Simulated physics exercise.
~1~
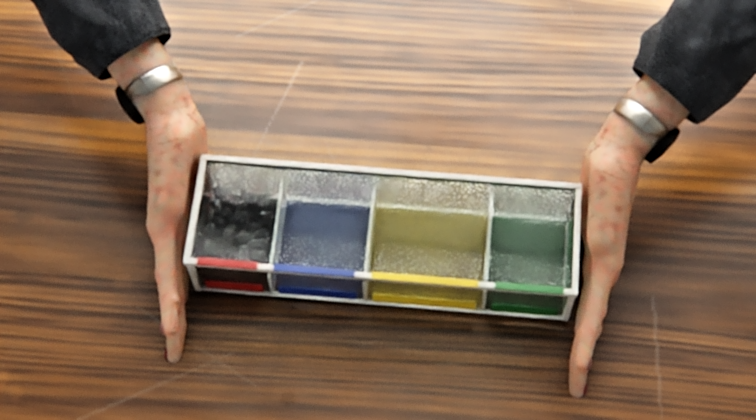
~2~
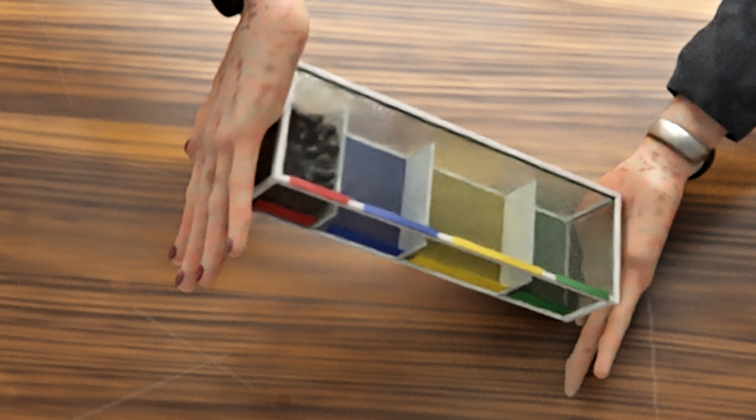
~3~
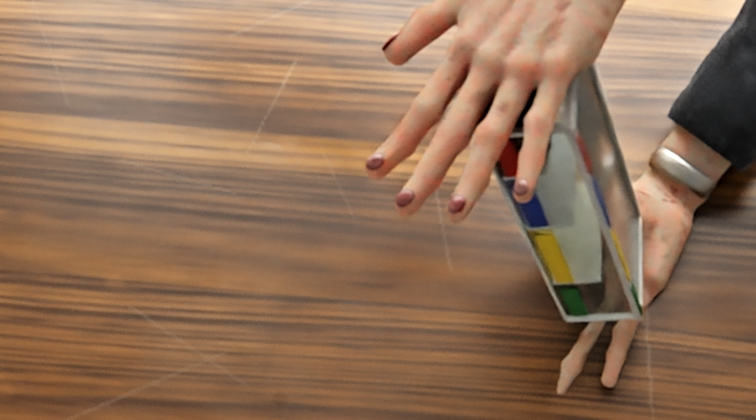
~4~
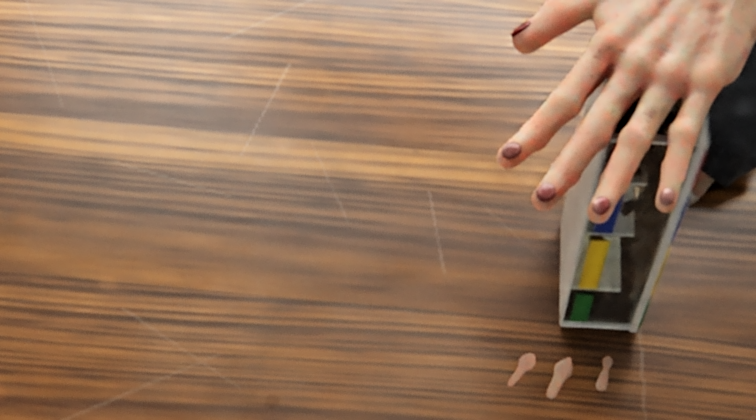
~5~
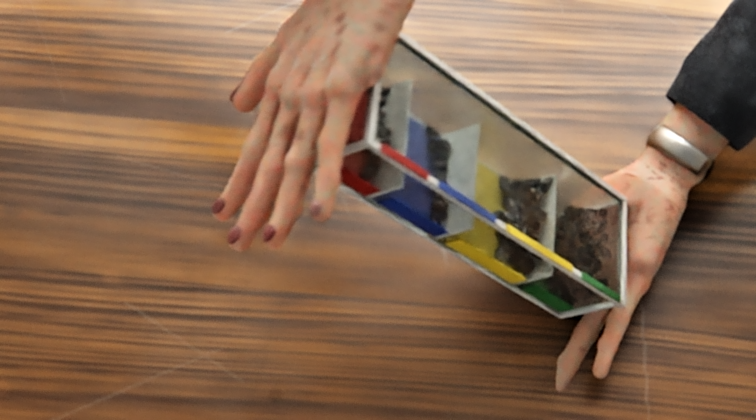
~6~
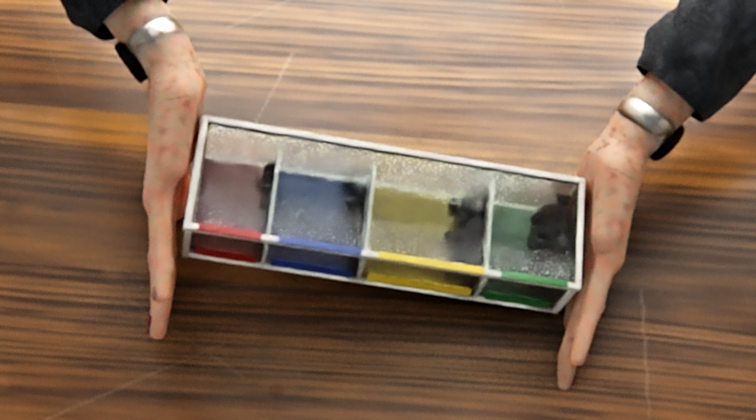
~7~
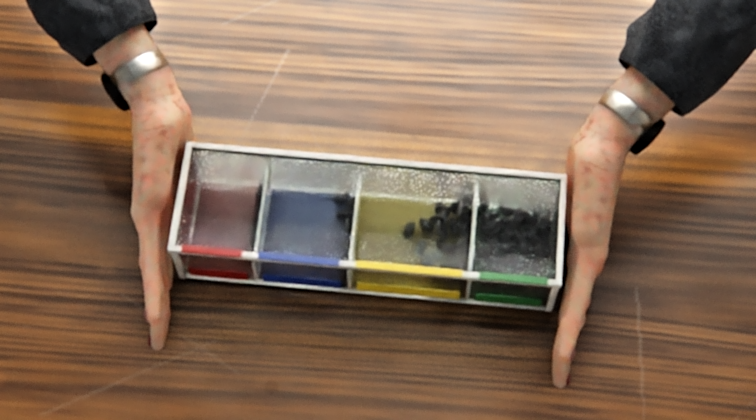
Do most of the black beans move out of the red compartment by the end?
Yes, most of them leave the red compartment. They end up mainly in the green and yellow compartments, with few left in red or blue.
